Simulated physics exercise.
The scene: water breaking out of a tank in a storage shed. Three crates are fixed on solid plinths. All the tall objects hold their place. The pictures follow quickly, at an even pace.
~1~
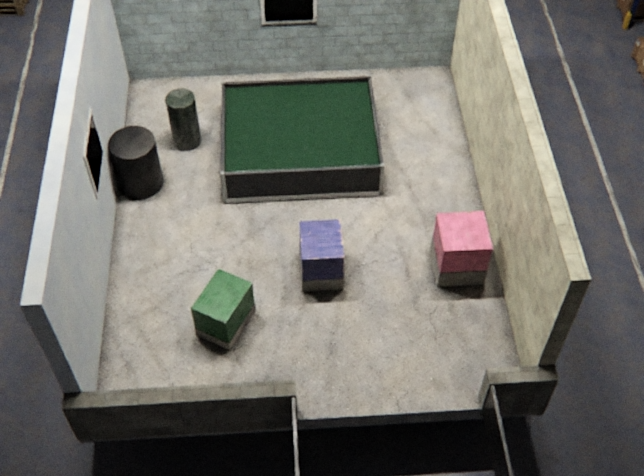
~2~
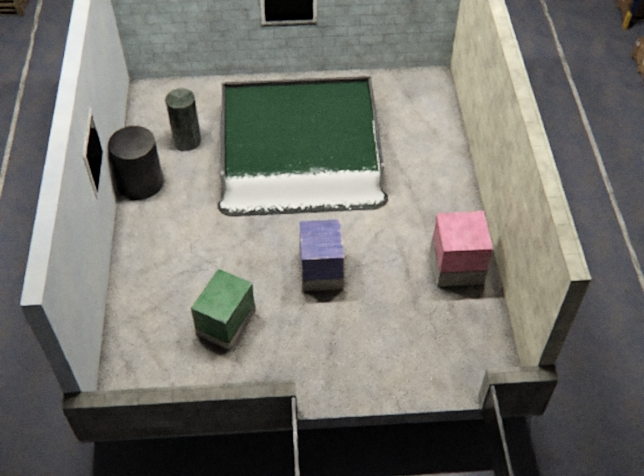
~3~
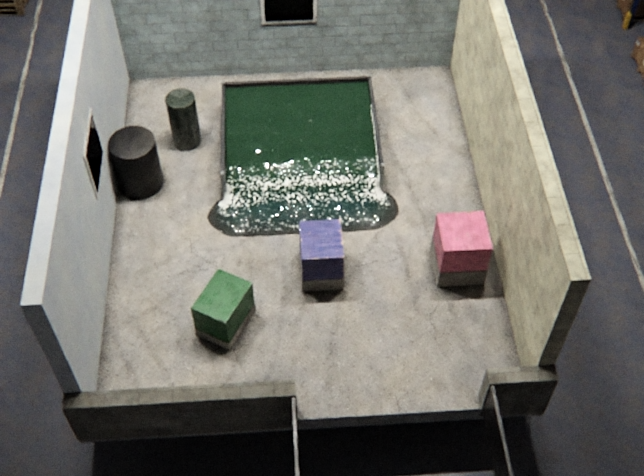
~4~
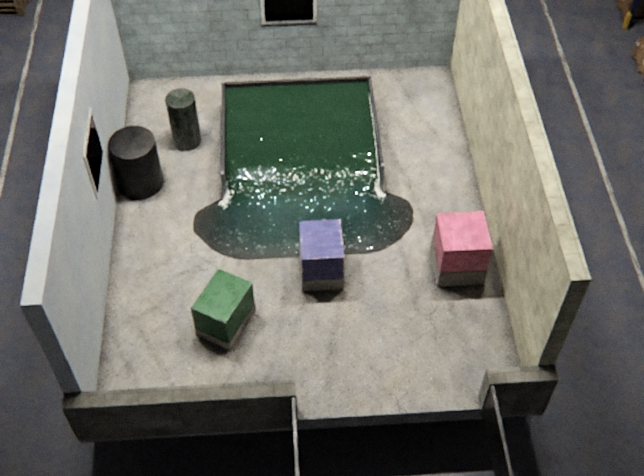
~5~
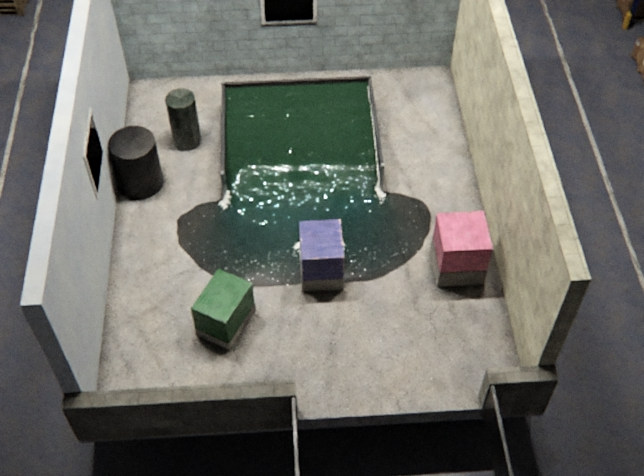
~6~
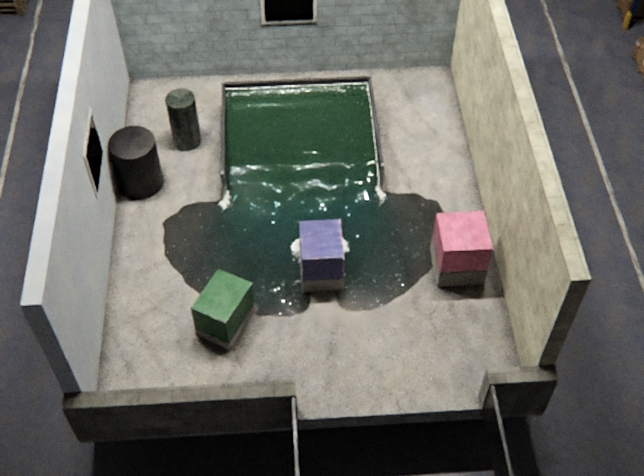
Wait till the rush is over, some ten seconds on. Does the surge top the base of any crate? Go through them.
In the end: The green crate is wetted; the pink crate escapes dry; the blue crate is wetted.
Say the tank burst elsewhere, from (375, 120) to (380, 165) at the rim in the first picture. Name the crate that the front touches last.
That is the crate marked green.
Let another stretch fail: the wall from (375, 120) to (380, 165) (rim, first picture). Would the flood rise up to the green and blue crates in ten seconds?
One by one: Green crate is safe, blue crate remains dry.
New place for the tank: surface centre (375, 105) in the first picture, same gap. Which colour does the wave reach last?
It is the green crate.
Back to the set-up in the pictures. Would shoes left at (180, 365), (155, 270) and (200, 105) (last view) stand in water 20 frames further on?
As listed: Wet, covered, no water.
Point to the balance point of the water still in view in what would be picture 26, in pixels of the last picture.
Close to (292, 256).
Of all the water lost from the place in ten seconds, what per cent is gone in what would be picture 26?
I make it 40 per cent.
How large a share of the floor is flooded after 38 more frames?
Some 80 per cent.
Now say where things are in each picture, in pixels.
The first picture shows still water in the water tank at (300, 126).
In the second picture, water pours out at (303, 186) and has run to (384, 196).
In the third picture, the front is at (214, 218), out from the gap at (303, 188).
In the fourth picture, the front is at (202, 230), out from the gap at (303, 189).
In the fifth picture, the front is at (194, 251), out from the gap at (303, 189).
In the sixth picture, the front is at a hidden place, out from the gap at (303, 189).
A moment on, water covers 40 % of the floor; the green crate water round its plinth, the pink crate water round its plinth, the blue crate water round its plinth.
Next, water covers 55 % of the floor; the green crate water round its plinth, the pink crate water round its plinth, the blue crate water round its plinth.
Then, water covers 65 % of the floor; the green crate water round its plinth, the pink crate water round its plinth, the blue crate water round its plinth.
Later, water covers 80 % of the floor; the green crate water round its plinth, the pink crate water round its plinth, the blue crate water round its plinth.
In the end, water covers 95 % of the floor; the green crate was topped, the pink crate stayed above the water, the blue crate was topped.
